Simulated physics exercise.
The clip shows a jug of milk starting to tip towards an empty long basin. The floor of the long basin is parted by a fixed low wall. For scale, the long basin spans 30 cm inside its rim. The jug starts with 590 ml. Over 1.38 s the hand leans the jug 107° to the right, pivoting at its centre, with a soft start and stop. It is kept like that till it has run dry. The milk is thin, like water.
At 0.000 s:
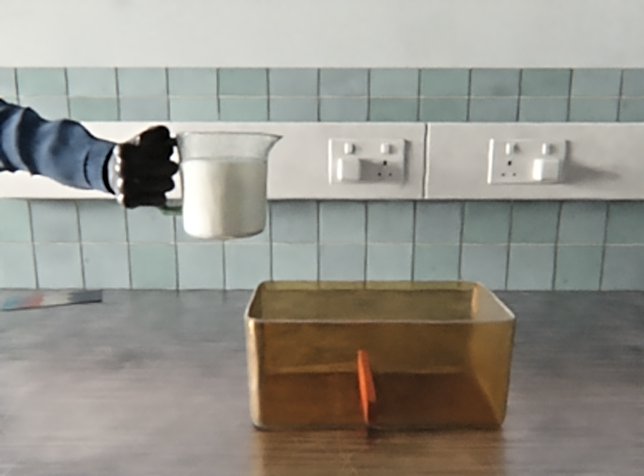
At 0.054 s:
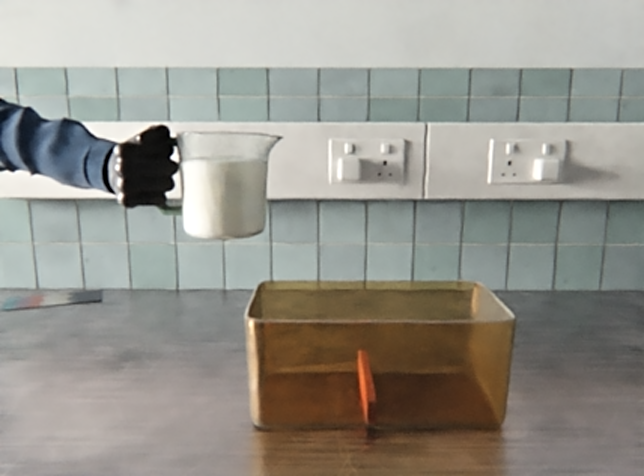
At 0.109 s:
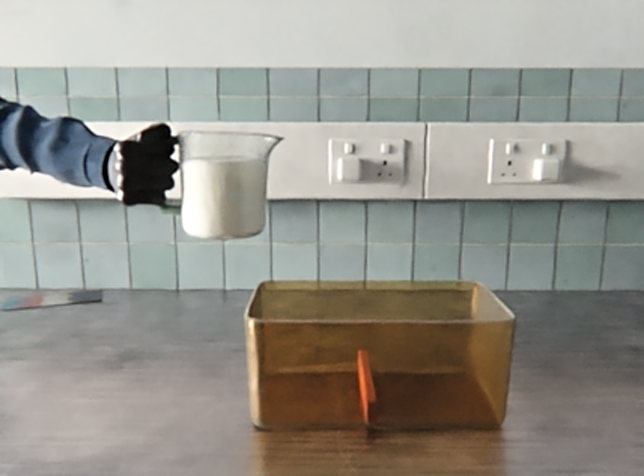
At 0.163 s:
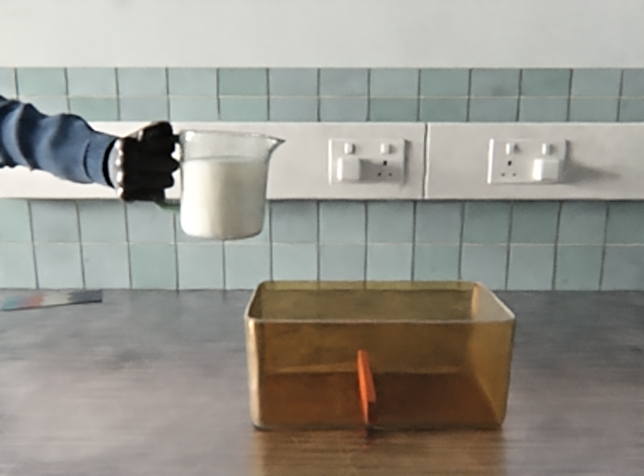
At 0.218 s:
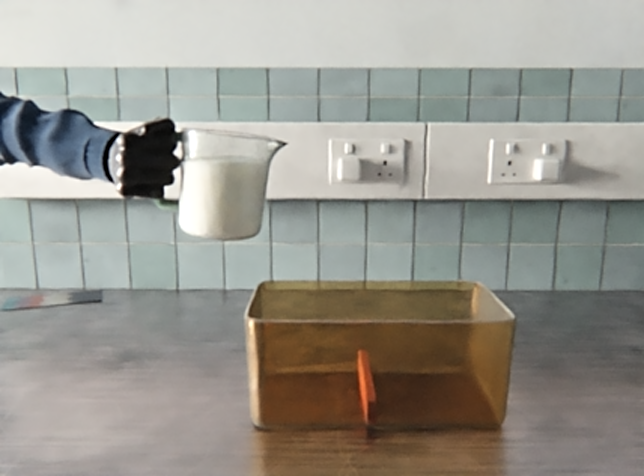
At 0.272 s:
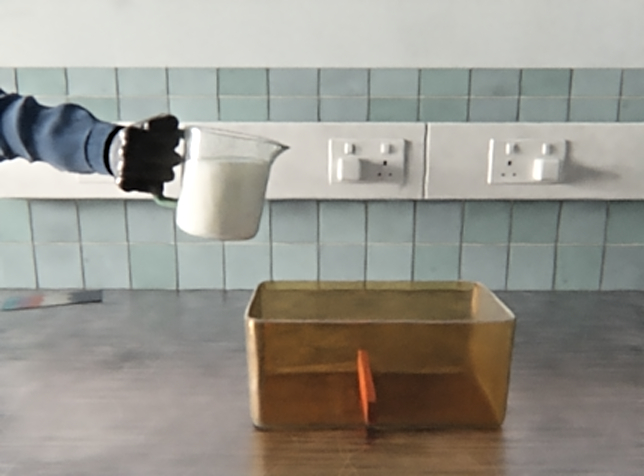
A dark-gloved hand holding a clear jug of milk, leaning it slightly to the right above an empty amber basin.
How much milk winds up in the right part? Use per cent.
Roughly 15 per cent is past the wall.
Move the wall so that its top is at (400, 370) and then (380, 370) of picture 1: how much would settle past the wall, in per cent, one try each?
In turn about 5 and 10 per cent.
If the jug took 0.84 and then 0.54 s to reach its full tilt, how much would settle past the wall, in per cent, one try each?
In turn about 15 and 20 per cent.
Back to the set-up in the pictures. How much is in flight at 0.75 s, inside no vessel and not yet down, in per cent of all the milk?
About 10 per cent.
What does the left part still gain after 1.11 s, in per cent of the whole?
Near 32 in a hundred.
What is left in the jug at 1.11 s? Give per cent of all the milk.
Some 30 per cent.
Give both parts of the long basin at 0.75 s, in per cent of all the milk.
Left about 1, right about 0.
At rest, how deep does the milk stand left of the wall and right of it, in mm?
Left about 24 mm, right about 4 mm.
By 0.75 s the tilt is 61° and 88 per cent is still to pour, 1 is left of the wall and 0 right of it.
By 1.11 s the tilt is 97° and 29 per cent is still to pour, 50 is left of the wall and 1 right of it.
By 1.48 s the tilt is 107° and 1 per cent is still to pour, 88 is left of the wall and 6 right of it.
By 1.88 s the tilt is 107° and 0 per cent is still to pour, 83 is left of the wall and 15 right of it.
At rest 83 per cent lies left of the wall, 15 right of it and 2 outside.
